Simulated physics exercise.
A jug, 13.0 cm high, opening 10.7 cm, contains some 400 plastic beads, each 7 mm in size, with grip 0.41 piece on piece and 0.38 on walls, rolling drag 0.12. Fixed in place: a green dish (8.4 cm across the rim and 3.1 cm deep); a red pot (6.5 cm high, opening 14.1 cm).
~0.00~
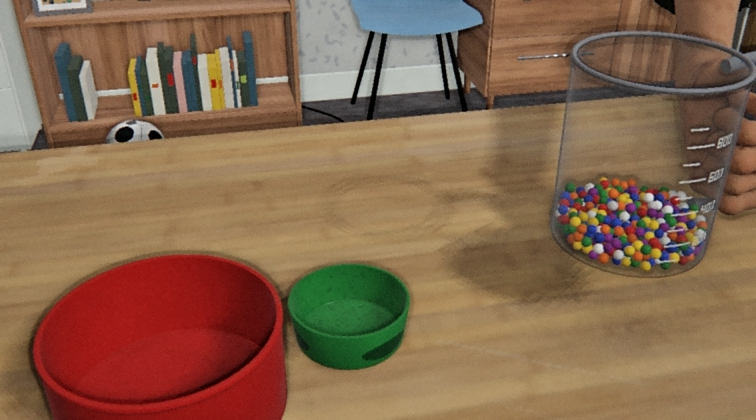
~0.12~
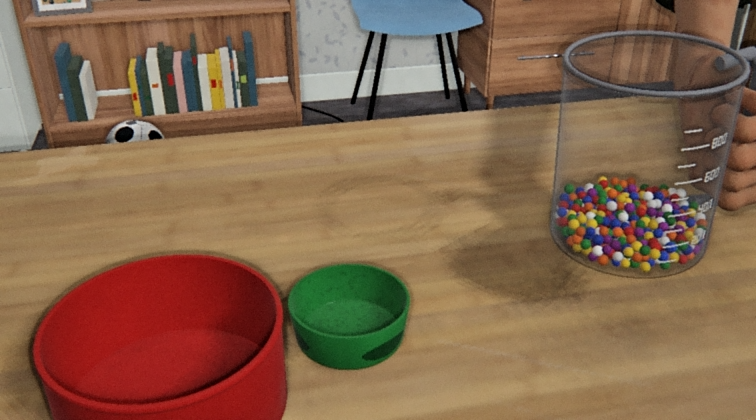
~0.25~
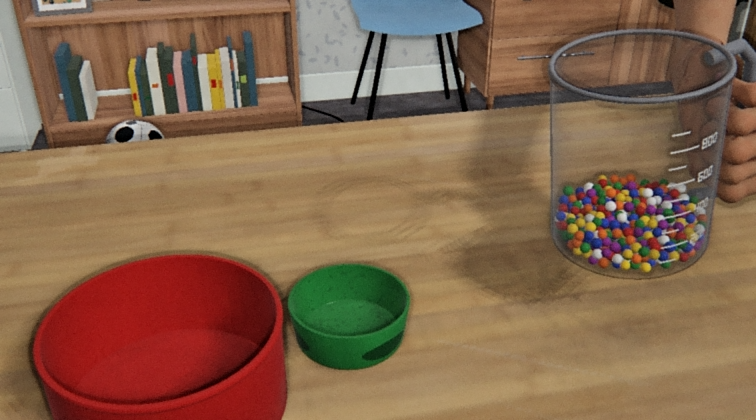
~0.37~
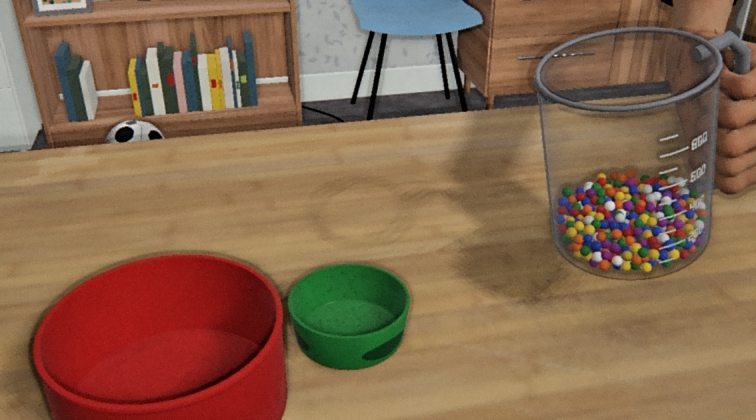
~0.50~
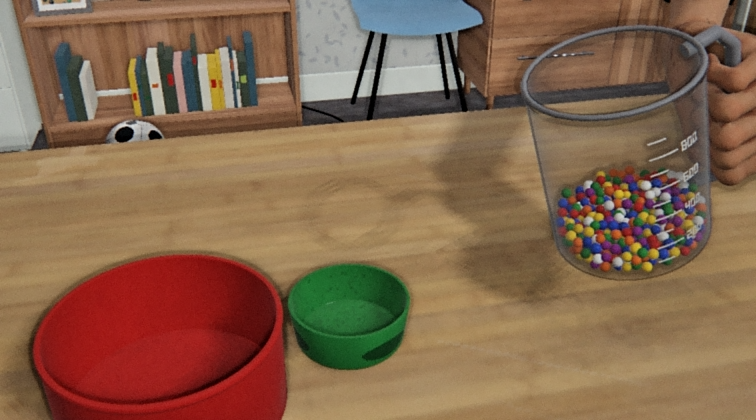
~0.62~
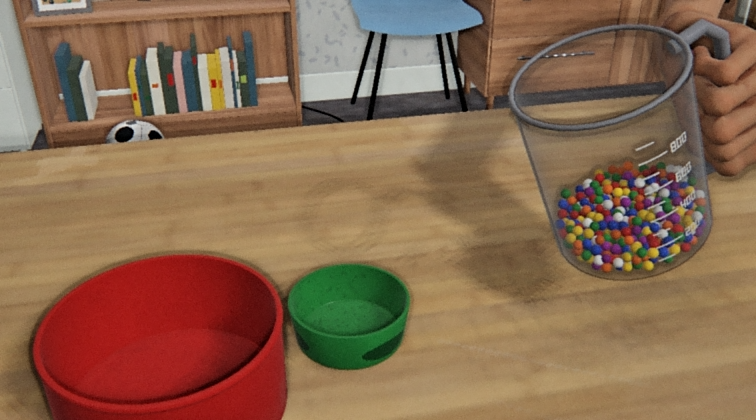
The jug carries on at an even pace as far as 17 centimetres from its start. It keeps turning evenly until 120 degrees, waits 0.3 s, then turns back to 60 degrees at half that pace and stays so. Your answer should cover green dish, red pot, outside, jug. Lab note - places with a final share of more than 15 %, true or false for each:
Green dish: True, red pot: False, outside everything: True, jug: False.
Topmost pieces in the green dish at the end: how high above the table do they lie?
About 3.0 cm.
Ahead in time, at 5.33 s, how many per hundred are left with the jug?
Roughly 0 per cent remains.
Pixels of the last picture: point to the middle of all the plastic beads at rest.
Look around (372, 341).
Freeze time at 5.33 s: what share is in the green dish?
At that moment it's close to 55 per cent.
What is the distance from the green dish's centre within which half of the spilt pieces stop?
About 8 centimetres.
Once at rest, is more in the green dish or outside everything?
The larger share ends up in the green dish.
Then, at 2.43 s, tilt 95 degrees; jug 100 %; middle of all pieces near (580, 184).
After 3.94 s, tilt 110 degrees; green dish 55 %, outside 45 %; middle of all pieces near (379, 343).
After 5.33 s, tilt 82 degrees; green dish 55 %, outside 45 %; middle of all pieces near (379, 343).
Then, at 6.66 s, tilt 60 degrees; green dish 55 %, outside 45 %; middle of all pieces near (379, 343).
At rest (6.9 s), green dish 55 %, red pot 0 %, outside 45 %, jug 0 %.
